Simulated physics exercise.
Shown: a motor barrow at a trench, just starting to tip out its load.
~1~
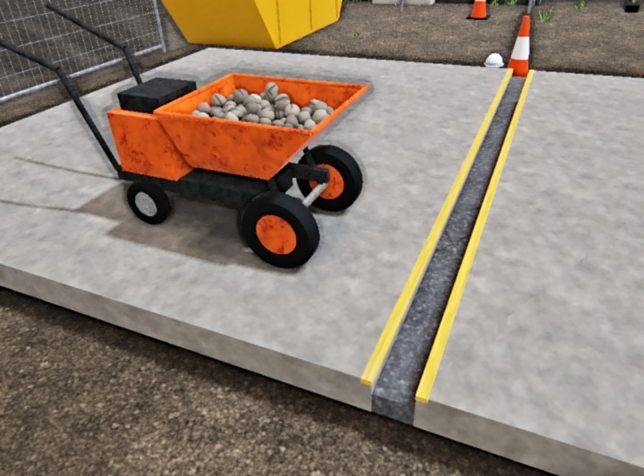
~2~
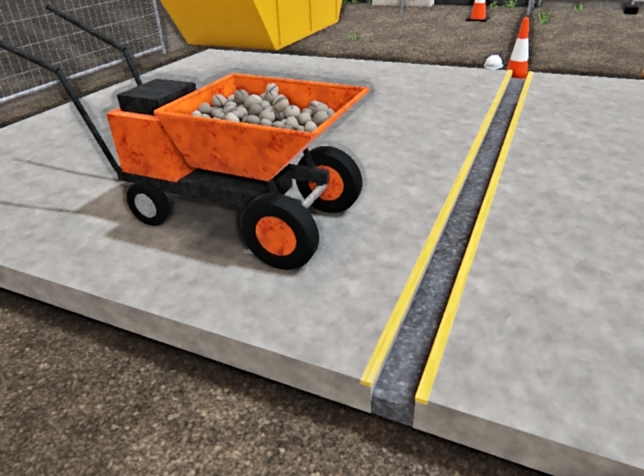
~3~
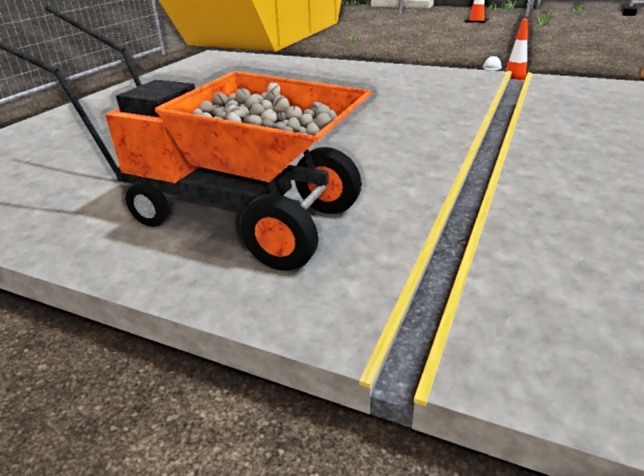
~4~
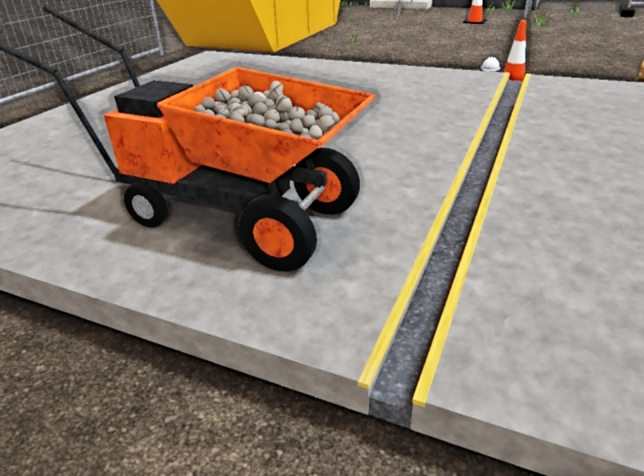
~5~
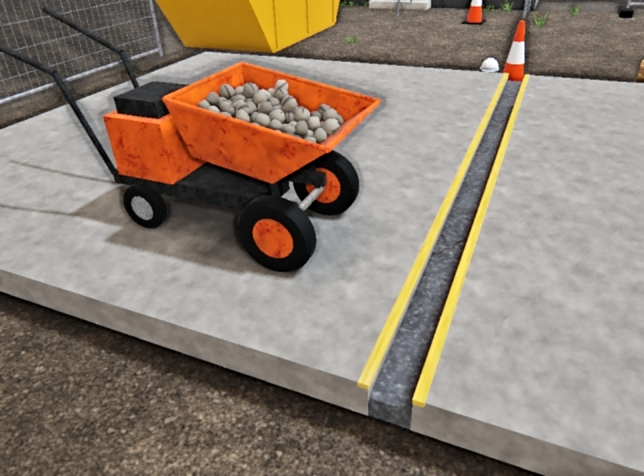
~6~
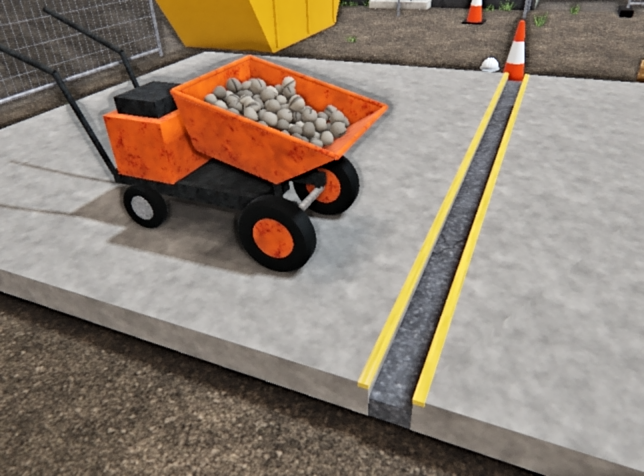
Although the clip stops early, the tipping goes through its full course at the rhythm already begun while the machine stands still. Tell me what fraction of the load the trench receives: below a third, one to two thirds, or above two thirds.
The trench receives one to two thirds.
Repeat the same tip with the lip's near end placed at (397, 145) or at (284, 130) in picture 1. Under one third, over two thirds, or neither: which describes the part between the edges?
First spot: Under a third; second spot: One to two thirds.
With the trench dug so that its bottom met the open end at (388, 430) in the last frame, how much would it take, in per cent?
Some 70 per cent.
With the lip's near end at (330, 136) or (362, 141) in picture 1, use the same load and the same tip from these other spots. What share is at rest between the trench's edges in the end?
Result: Try 1 = 40 %, try 2 = 10 %.
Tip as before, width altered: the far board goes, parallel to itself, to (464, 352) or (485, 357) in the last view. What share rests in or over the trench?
The first case gives close to 70 per cent and the second close to 80 per cent.
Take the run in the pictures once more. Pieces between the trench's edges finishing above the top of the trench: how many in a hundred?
I'd put it near 50 in a hundred.
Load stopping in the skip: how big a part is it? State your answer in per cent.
Result: Close to 10 per cent.
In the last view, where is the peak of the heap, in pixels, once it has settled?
Around (427, 259).
Shortly afterwards, skip tipped steeply; the whole lot in the skip.
Next, skip tipped right over; near two thirds in the skip; a little short of the trench; near a third in or heaped over the trench; only a few beyond it; only a few falling.
Some moments later, skip tipped right over; a little in the skip; a little short of the trench; near half in or heaped over the trench; near a third beyond it.
In the end, skip tipped right over; a little in the skip; a little short of the trench; near half in or heaped over the trench; near a third beyond it.
